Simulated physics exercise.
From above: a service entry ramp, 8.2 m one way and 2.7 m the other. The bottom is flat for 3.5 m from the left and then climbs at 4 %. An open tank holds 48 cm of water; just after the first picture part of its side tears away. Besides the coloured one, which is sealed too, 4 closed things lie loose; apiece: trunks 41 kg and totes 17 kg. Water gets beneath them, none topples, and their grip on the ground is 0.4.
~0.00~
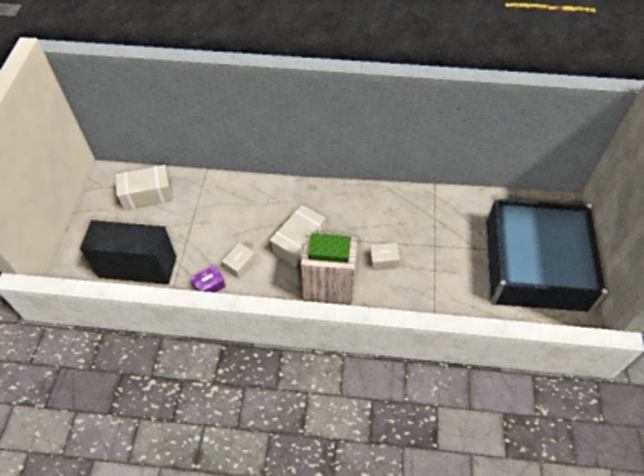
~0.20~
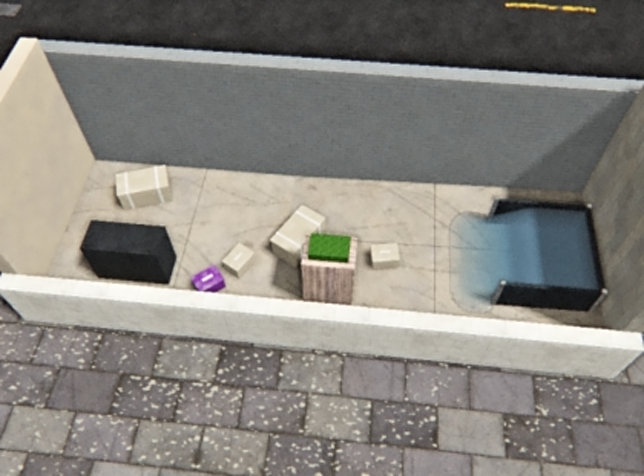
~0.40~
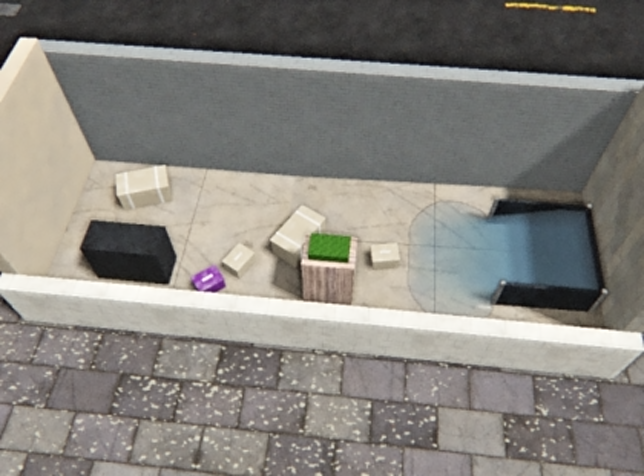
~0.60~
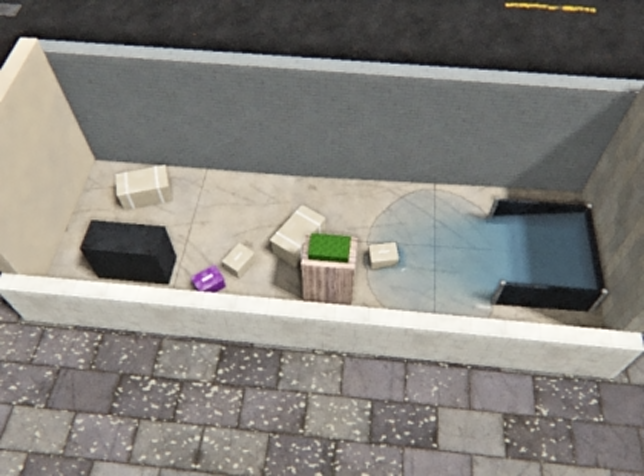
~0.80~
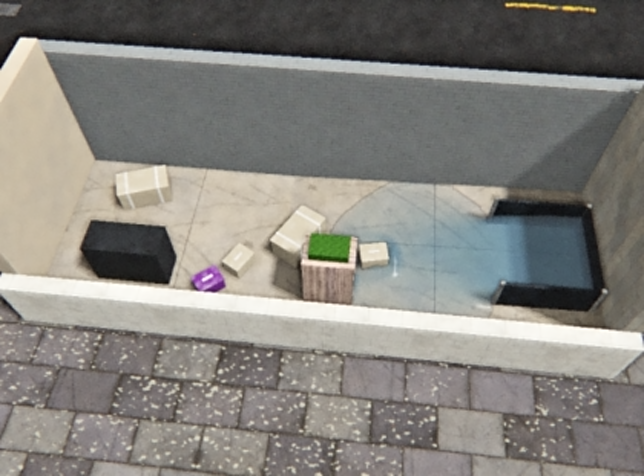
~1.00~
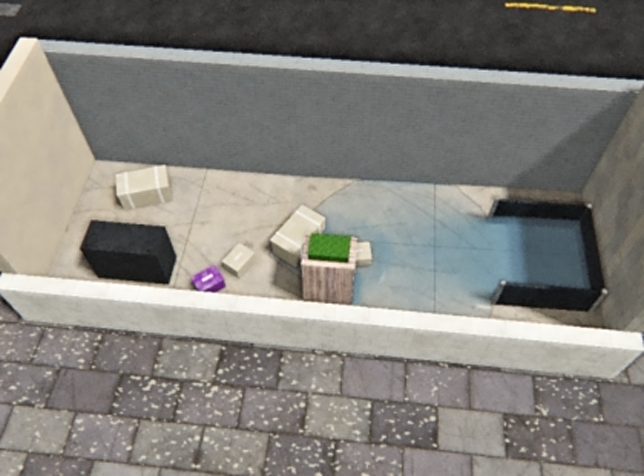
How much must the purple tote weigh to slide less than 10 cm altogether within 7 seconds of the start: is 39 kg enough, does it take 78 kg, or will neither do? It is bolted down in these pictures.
I expect that the smaller load will do.
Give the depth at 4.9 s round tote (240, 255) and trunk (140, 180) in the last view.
About 7 and 9 cm.
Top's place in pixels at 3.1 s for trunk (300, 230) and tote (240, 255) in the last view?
Near (197, 209) and (212, 249).
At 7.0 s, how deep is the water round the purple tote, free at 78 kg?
About 11 cm.
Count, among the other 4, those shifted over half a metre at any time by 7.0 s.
I count 3.
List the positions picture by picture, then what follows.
In the first picture, the purple tote at (208, 278), on the bottom; water covers 1.9 m2; 0 of 5 have shifted.
In the second picture, the purple tote at (208, 278) rests on the ground; water covers 2.8 m2; 0 of 5 have shifted.
In the third picture, the purple tote at (208, 278) rests on the ground; 4.2 m2 under water; 0 of 5 have shifted.
In the fourth picture, the purple tote at (208, 278) rests on the ground; 5.7 m2 under water; 0 of 5 have shifted.
In the fifth picture, the purple tote at (208, 278), on the bottom; water covers 7.1 m2; 1 of 5 have shifted.
In the sixth picture, the purple tote at (208, 278), on the bottom; 8.1 m2 under water; 1 of 5 have shifted.
After 1.4 s the purple tote would be 0 cm from its start with 39 kg and 0 cm from its start with 78 kg; 0 cm of water round it then.
After 3.1 s the purple tote would be 0 cm from its start with 39 kg and 0 cm from its start with 78 kg; 9 cm of water round it then.
After 4.9 s the purple tote would be 0 cm from its start with 39 kg and 0 cm from its start with 78 kg; 6 cm of water round it then.
After 7.0 s the purple tote would be 0 cm from its start with 39 kg and 0 cm from its start with 78 kg; 11 cm of water round it then.
